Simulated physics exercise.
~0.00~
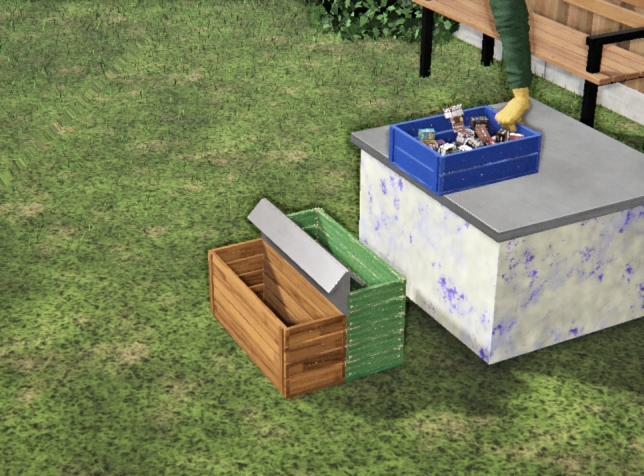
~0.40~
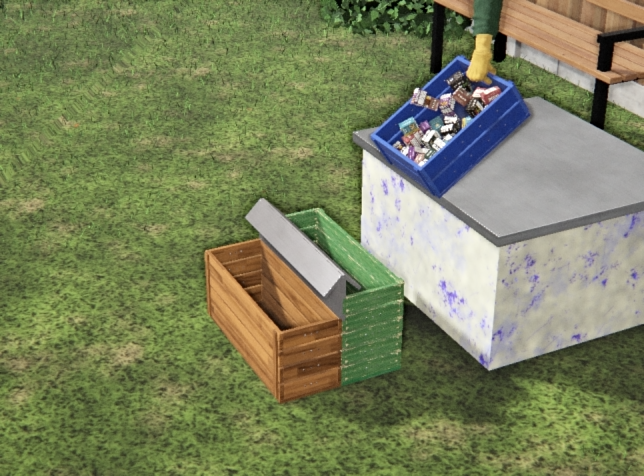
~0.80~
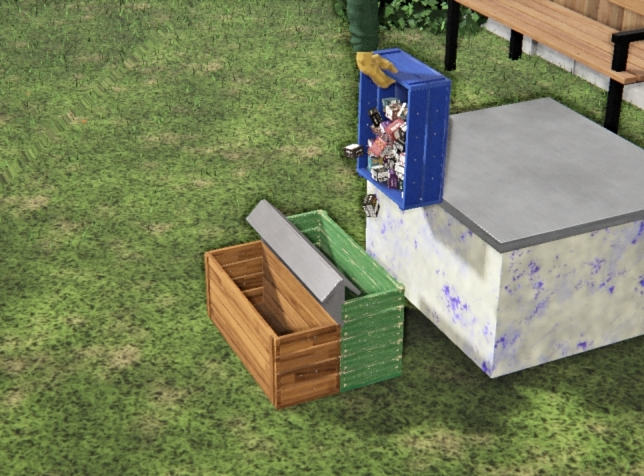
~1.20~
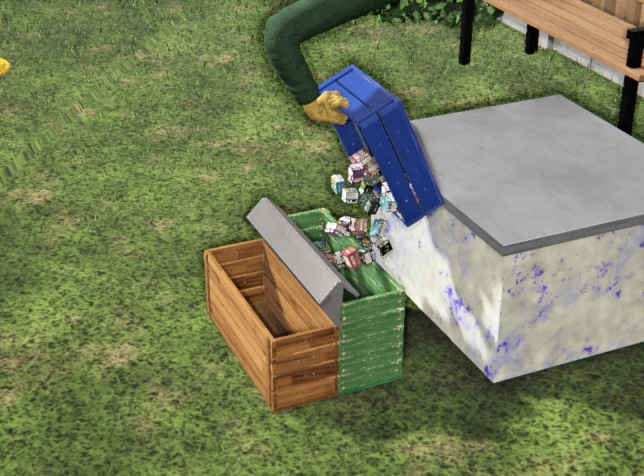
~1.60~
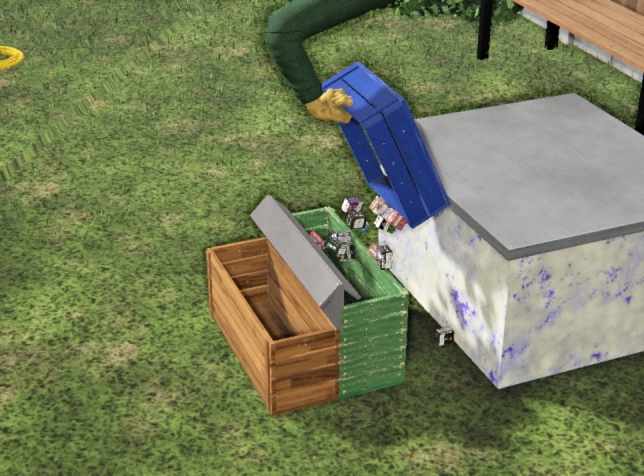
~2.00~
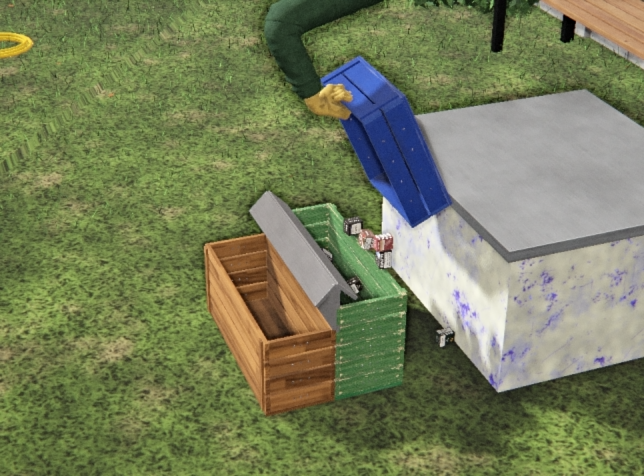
At the start, a yellow-gloved hand on a green-sleeved arm holds a blue crate of small cartons on a grey-topped block, above a green trough and a wooden bin on the grass. The hand lifts the crate's far end, tilting it left over the edge. Once it stands nearly upright, the first cartons slip out. It tips further, and the rest tumble in a stream toward the green trough, while one lands on the grass beside the block. Finally the crate rests steeply tipped, with most cartons in the green trough and the wooden bin still empty.
